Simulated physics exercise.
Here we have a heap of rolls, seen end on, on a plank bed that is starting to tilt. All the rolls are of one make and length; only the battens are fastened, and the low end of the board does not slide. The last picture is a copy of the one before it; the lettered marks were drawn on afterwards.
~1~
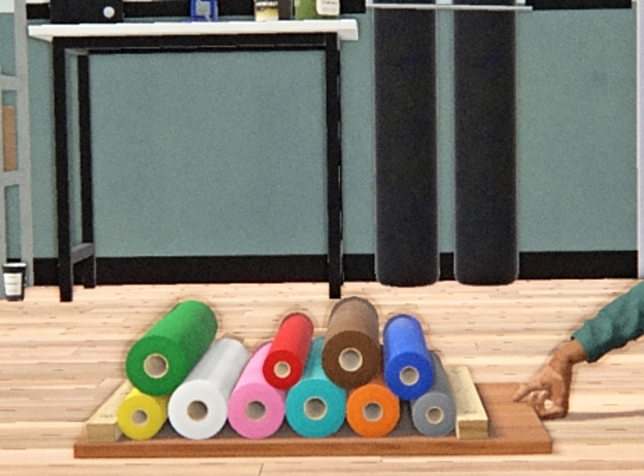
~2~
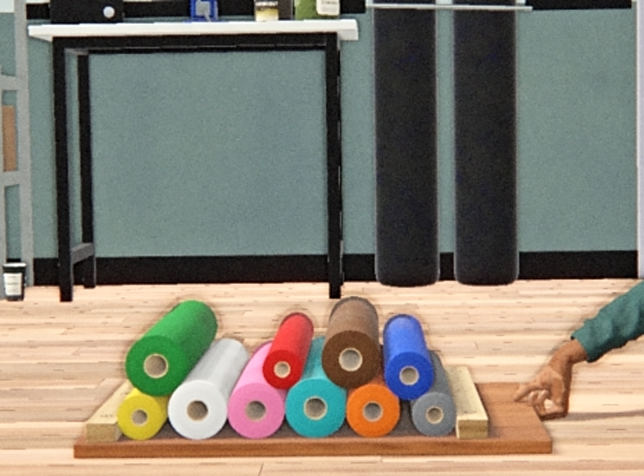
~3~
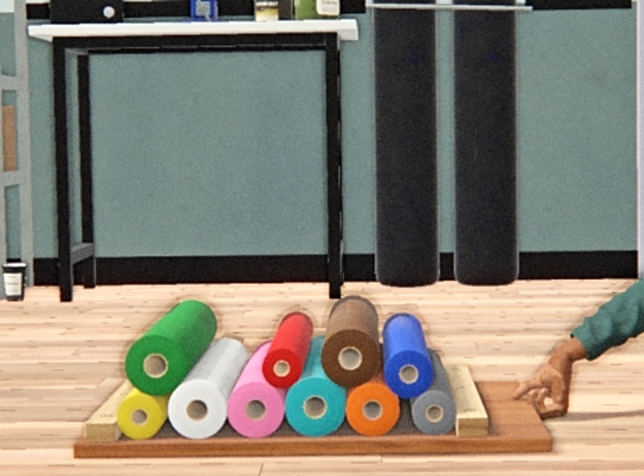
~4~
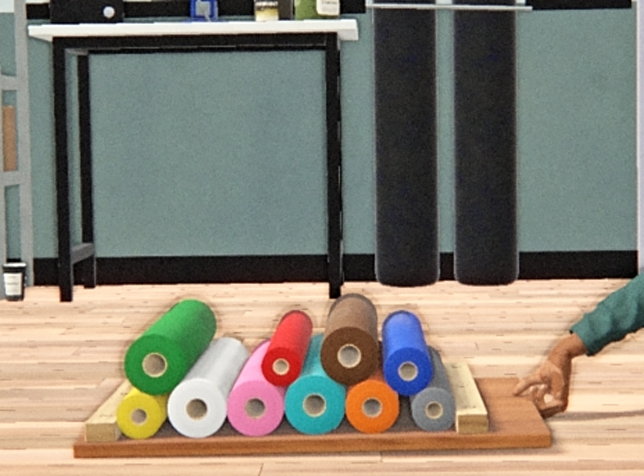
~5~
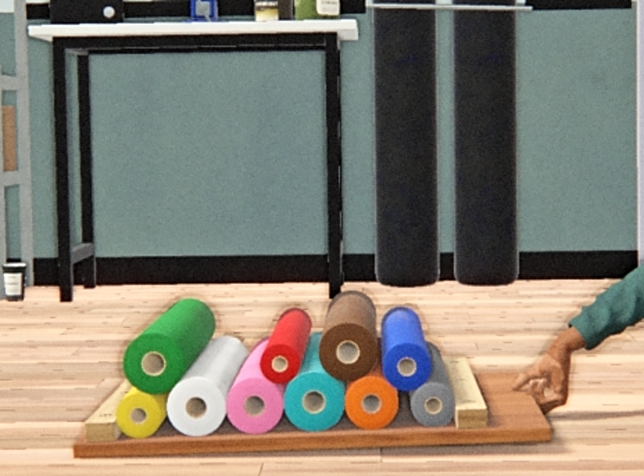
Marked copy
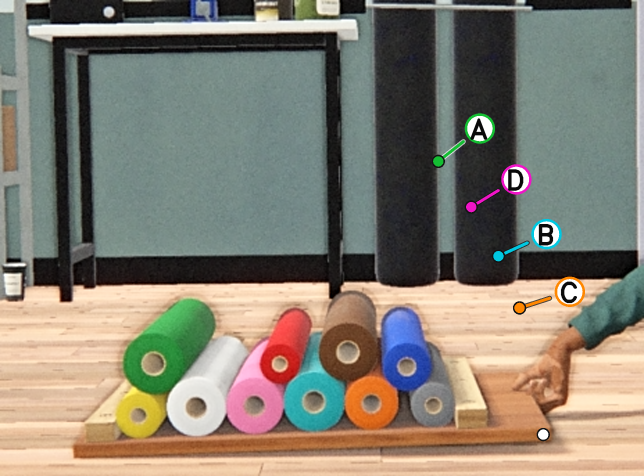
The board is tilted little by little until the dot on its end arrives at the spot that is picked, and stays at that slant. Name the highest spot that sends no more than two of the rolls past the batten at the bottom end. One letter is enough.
Lift it to D and no more.
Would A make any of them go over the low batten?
Yes, at A.
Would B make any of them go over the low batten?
Yes.
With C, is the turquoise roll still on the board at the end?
Yes, with C.
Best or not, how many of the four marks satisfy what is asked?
The number is three.
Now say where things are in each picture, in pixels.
The first picture shows pink roll (256, 411); turquoise roll (316, 408); orange roll (373, 411).
The second picture shows orange roll (373, 411); grey roll (434, 415).
The third picture shows board (317, 406); orange roll (372, 410); grey roll (434, 413); white roll (197, 409).
The fourth picture shows board (317, 404); white roll (197, 409).
The fifth picture shows board (317, 402); white roll (197, 407).
On the copy, A at (438, 162); B at (498, 256); C at (519, 308); D at (471, 207); the white dot at (543, 435).
On D. First, board at 18°.
Then, board at 31°.
Finally, board at 31°, one over the low batten (green).
By contrast, A four over the low batten (green, red, brown, blue); B one over the low batten (green); C one over the low batten (green).
